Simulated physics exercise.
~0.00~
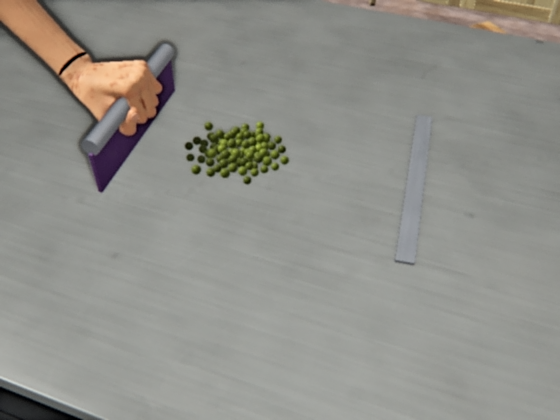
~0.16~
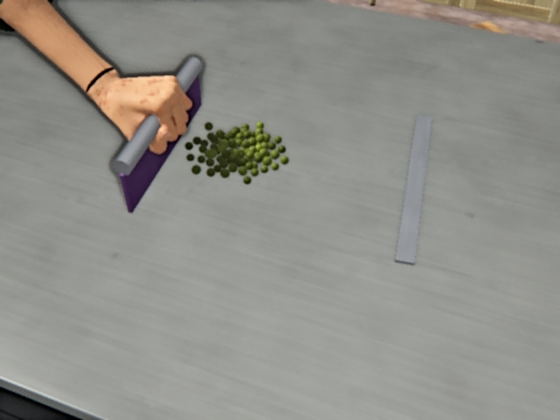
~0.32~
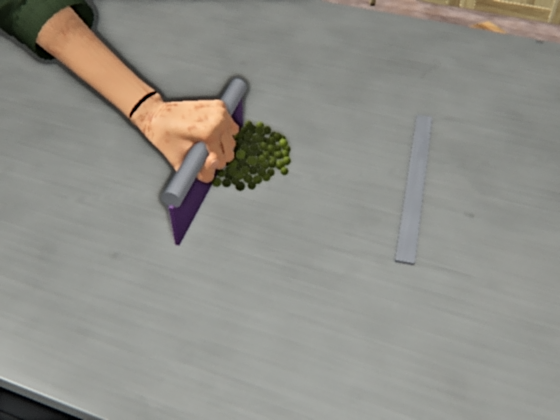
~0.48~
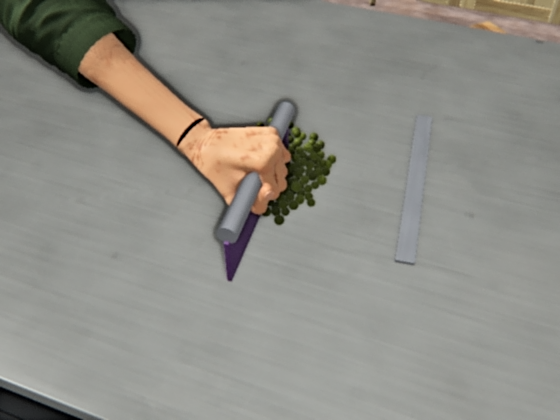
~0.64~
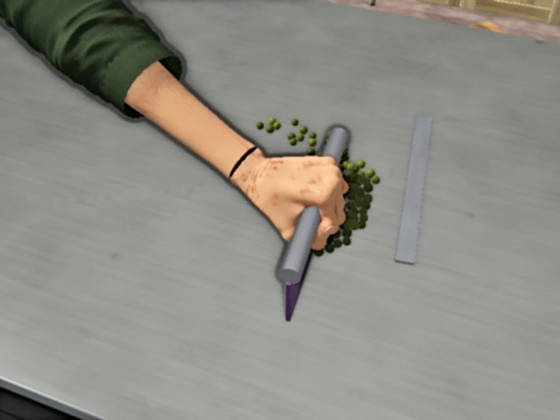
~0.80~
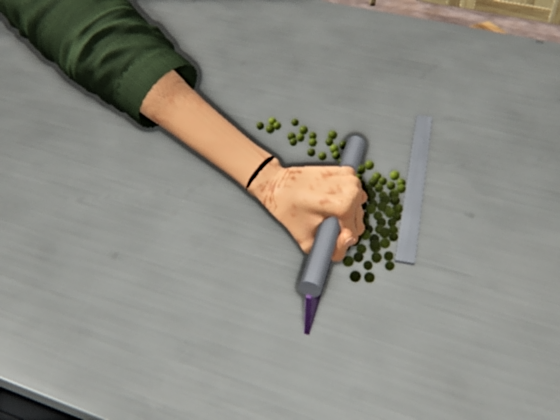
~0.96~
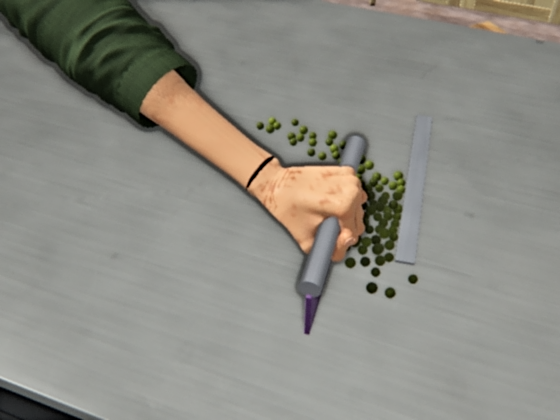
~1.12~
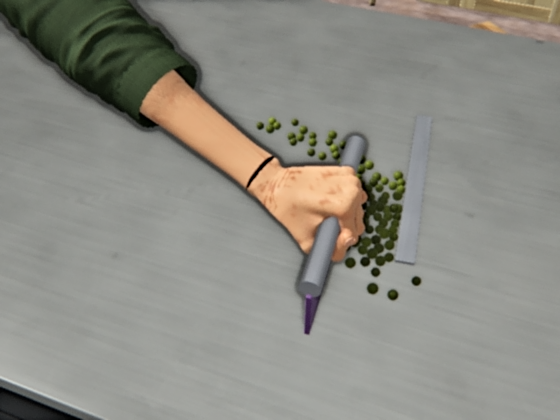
On a grey metal surface, a hand pushes small green olives rightward with a scraper, stopping as they scatter before a strip.
